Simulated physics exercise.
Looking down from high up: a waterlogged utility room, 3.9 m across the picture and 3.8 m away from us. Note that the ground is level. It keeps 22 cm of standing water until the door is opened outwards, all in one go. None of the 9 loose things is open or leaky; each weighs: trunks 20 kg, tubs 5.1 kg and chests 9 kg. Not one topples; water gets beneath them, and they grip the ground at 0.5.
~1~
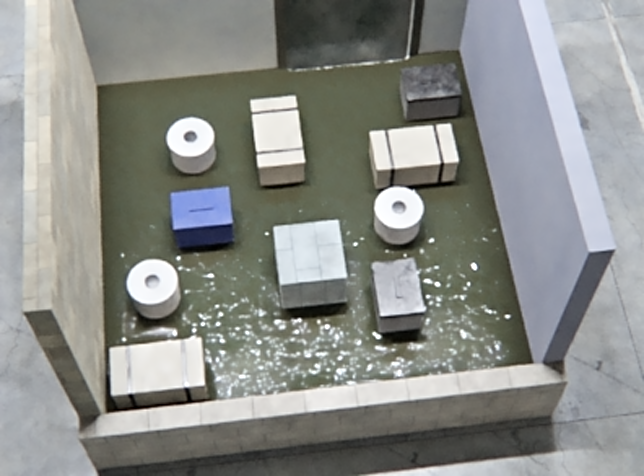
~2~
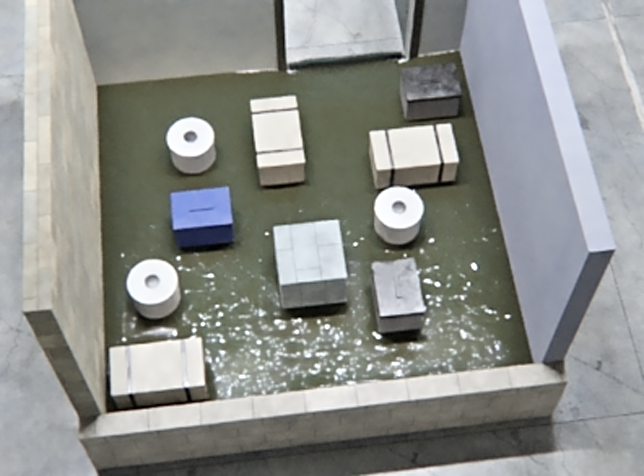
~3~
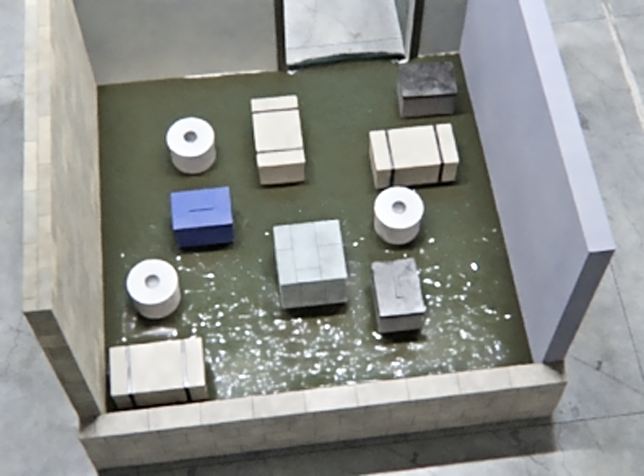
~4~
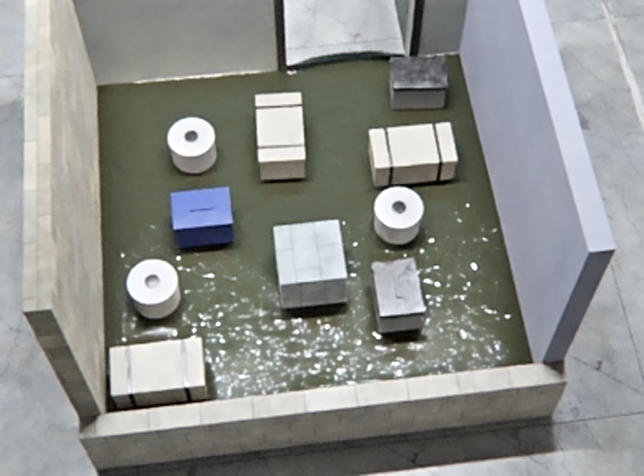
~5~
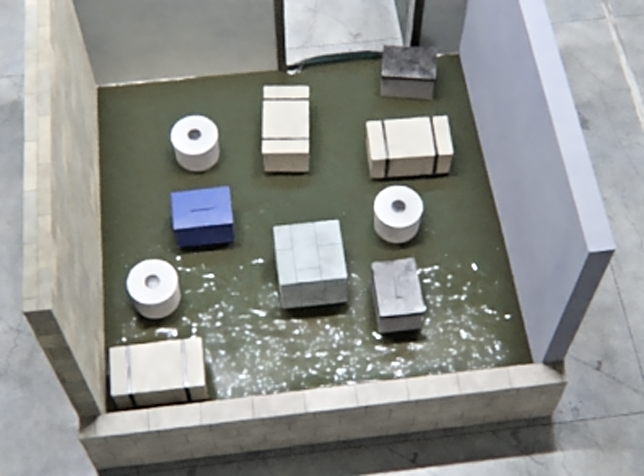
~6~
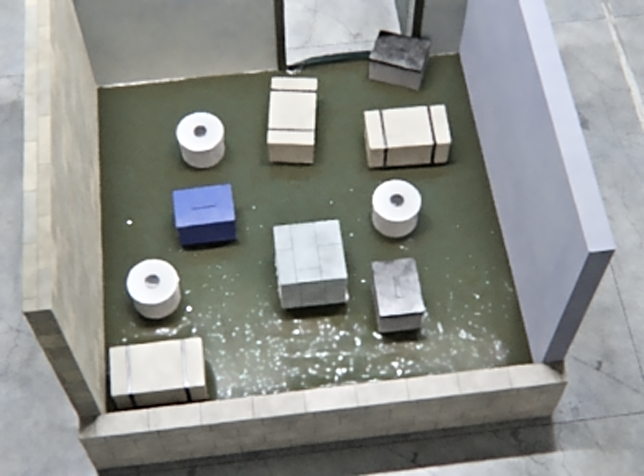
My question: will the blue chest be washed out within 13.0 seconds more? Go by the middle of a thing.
Prediction - blue chest ends up outside.
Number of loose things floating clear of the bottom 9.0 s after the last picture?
Total: 4.
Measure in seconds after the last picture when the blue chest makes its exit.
Close to 10.0 s, I'd say.
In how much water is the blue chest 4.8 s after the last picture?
Near 15 cm deep.
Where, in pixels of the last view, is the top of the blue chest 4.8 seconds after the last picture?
The top should be near pixel (259, 150).
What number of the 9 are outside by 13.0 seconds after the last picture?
That would be 6.
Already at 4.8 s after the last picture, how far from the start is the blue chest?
Shift by then: About 80 cm.
Then, 1.0 s after the last picture the blue chest is near (215, 192), 0.2 m from its start, afloat; 1 of 9 are out; 8 afloat.
Then, 4.8 s after the last picture the blue chest is near (259, 150), 0.9 m from its start, afloat; 3 of 9 are out; 6 afloat.
Then, 9.0 s after the last picture the blue chest is near (318, 84), 1.9 m from its start, afloat; 5 of 9 are out; 4 afloat.
Then, 13.0 s after the last picture the blue chest has gone out; 6 of 9 are out; 3 afloat.
